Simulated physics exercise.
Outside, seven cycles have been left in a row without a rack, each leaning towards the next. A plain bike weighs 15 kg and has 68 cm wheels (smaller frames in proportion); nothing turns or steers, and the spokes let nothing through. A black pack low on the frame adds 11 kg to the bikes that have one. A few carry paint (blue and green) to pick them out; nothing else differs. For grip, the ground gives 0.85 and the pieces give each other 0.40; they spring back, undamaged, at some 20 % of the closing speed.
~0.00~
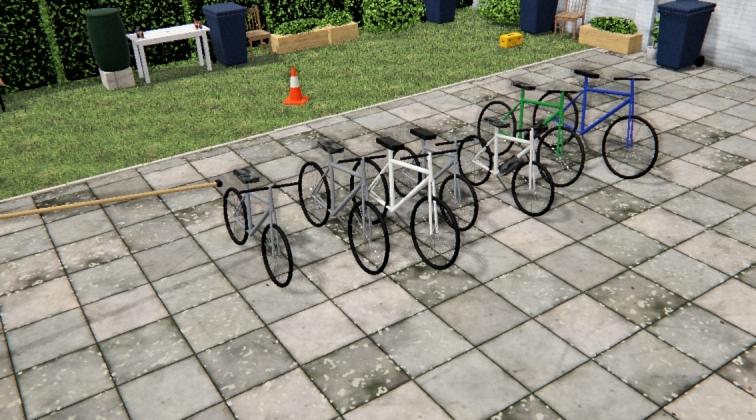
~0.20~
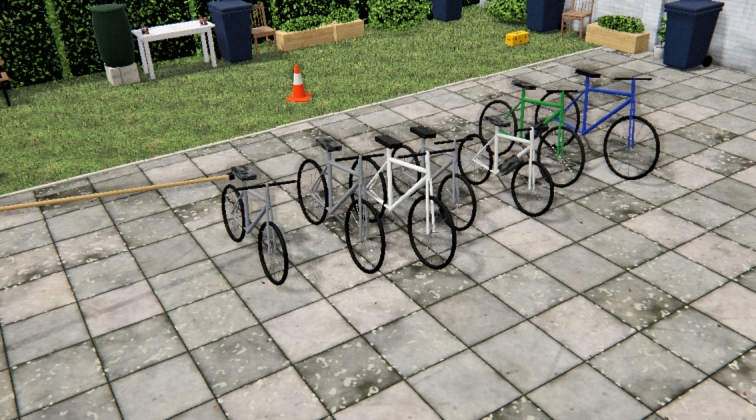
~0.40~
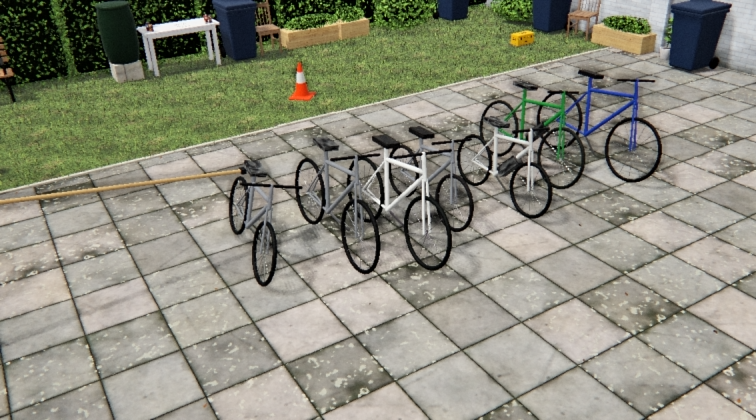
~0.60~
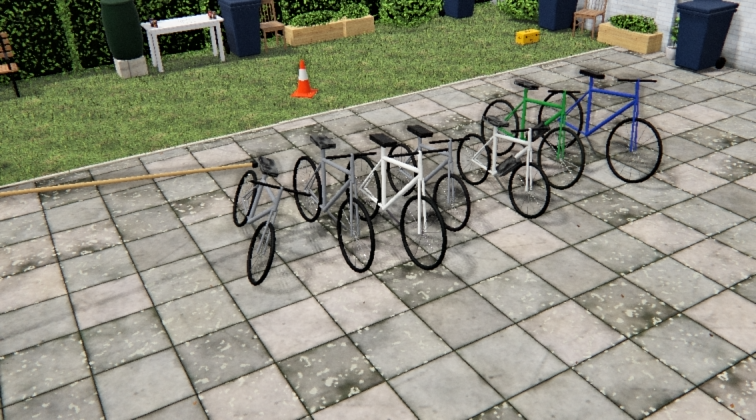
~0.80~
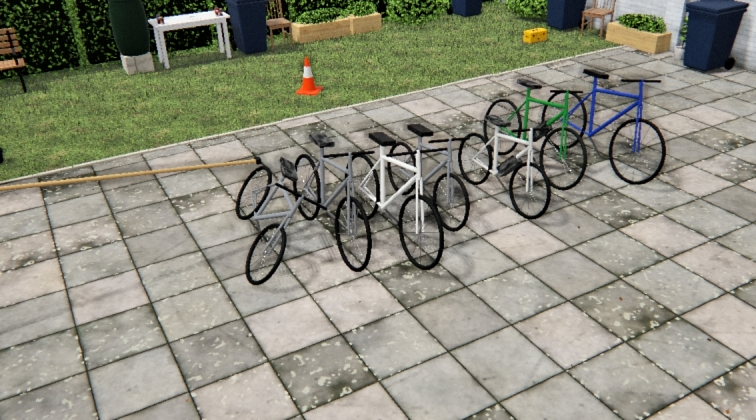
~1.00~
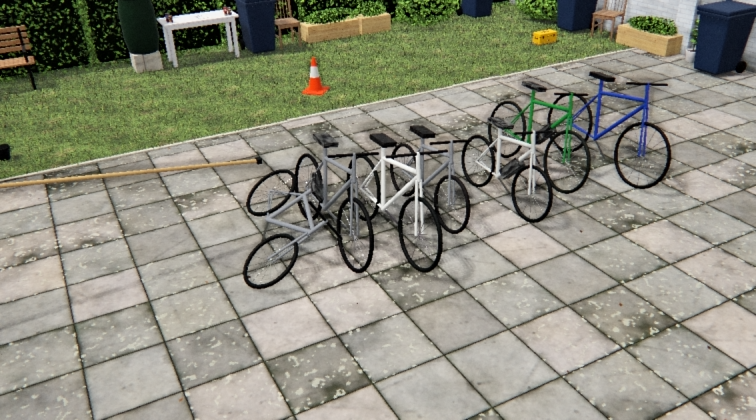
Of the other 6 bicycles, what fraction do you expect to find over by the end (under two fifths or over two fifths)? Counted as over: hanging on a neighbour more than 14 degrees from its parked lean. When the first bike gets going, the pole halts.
Under two fifths of them, I would say.
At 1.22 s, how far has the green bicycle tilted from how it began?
It sits at about 0 degrees.
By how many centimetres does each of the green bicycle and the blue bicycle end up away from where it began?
Displacement in cm - green: 0; blue: 0.
After 1.06 s, none of the 6 other bicycles over, 1 disturbed.
After 1.38 s, 1 of the 6 other bicycles over.
In the end (2.0 s), 1 of the 6 other bicycles over; blue bicycle unmoved; green bicycle unmoved. That is 17 per cent. Five left standing. From the last view, middles, blue bicycle near (609, 121), green bicycle near (540, 128).
